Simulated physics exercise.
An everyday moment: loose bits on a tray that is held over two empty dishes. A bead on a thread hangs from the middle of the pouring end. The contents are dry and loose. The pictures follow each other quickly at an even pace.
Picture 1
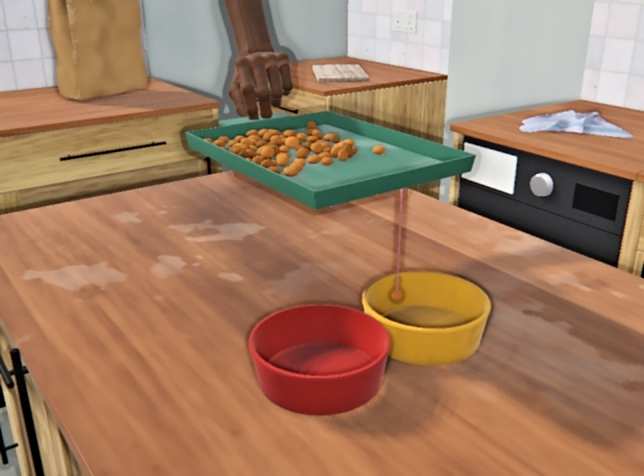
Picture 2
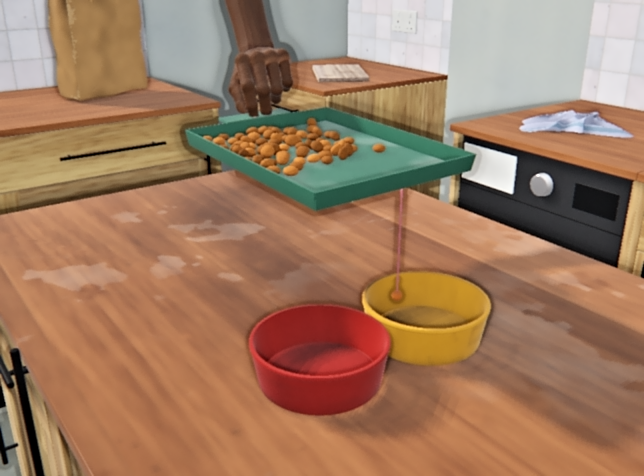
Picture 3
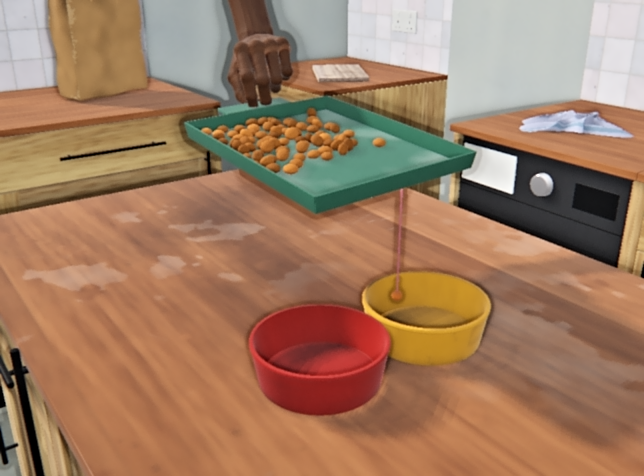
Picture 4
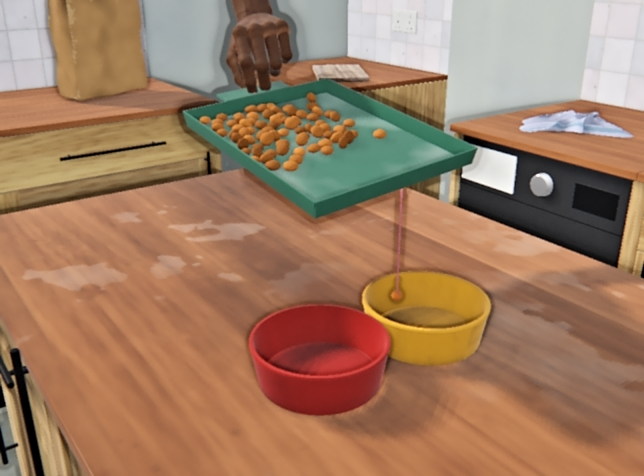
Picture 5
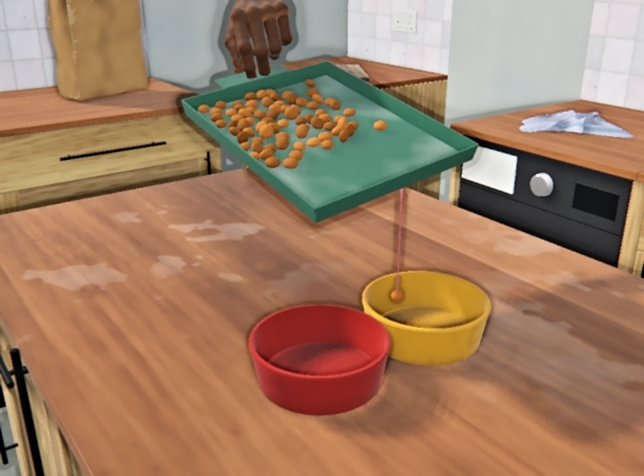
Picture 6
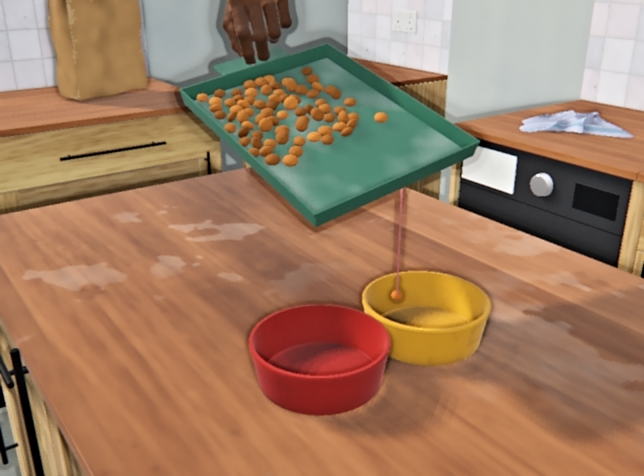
A green tray of loose orange-brown cat kibble is held by a dark-skinned hand at its far side, above a wooden kitchen counter seen from slightly above by a still camera. Below are a red dish at left and a yellow dish at right, with a bead hanging on a thread. The hand lifts the far side, tilting the tray toward its near left corner, and a few bits shift slightly.
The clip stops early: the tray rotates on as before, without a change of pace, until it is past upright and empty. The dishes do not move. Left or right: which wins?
The left one ends fuller.
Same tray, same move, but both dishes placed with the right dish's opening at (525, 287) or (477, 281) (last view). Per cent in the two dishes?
About 0 and 30 per cent.
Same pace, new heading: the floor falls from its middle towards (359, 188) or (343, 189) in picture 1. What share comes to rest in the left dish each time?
The first gives 70 %, the second 90 %.
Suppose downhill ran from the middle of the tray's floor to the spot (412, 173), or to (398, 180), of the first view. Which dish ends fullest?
In turn: The right-hand dish; the right-hand dish.
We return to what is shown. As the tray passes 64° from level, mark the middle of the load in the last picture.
Near (319, 199).
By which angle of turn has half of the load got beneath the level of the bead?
Near 95 degrees.
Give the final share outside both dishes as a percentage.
Some 0 per cent.
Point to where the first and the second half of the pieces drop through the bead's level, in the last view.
First near (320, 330), later near (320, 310).
Soon, tray tipped steeply; nearly all on the tray; a small part in the air.
A while on, tray tipped past a quarter turn; a small part on the tray; most in the left dish; a stray few outside both; a small part in the air.
Towards the end, tray tipped past a quarter turn; nearly all in the left dish; a stray few outside both.
Finally, tray tipped past a quarter turn; nearly all in the left dish; none in the right dish; a stray few outside both.
